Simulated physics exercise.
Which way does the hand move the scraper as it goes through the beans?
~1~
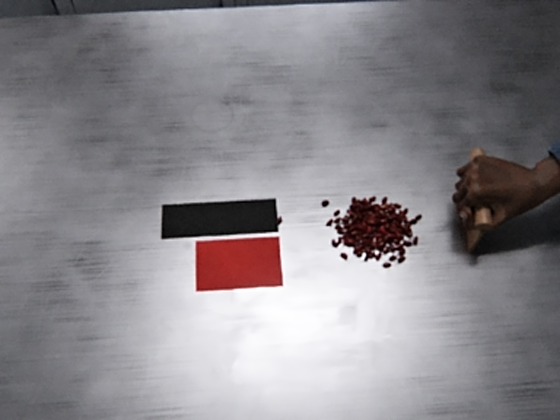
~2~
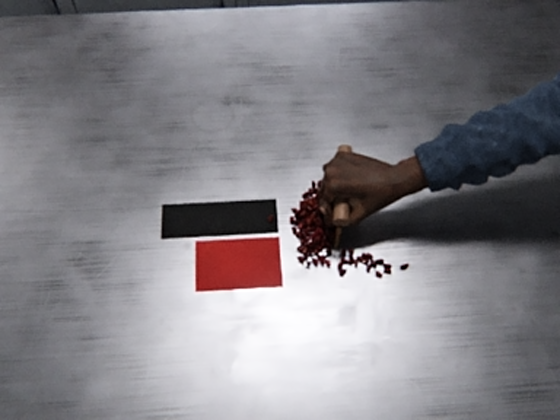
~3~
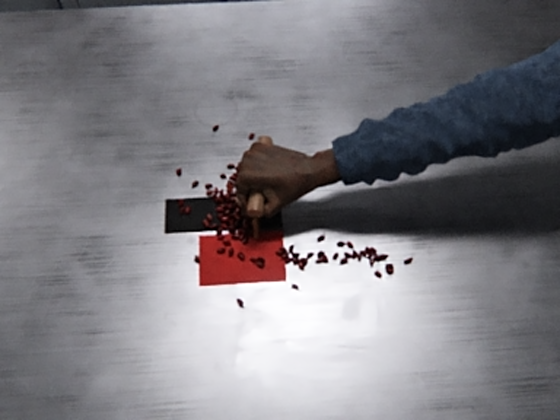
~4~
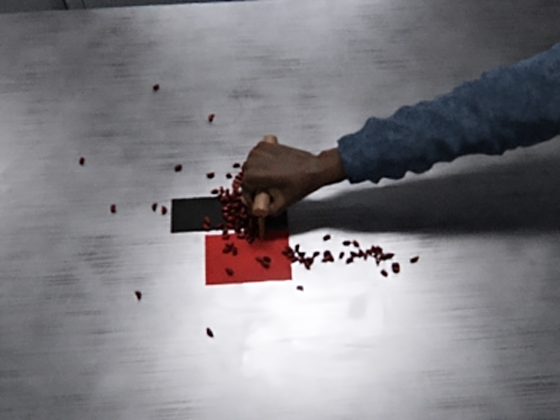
The hand pushes the scraper to the left, from the right side of the surface toward the coloured sheets.
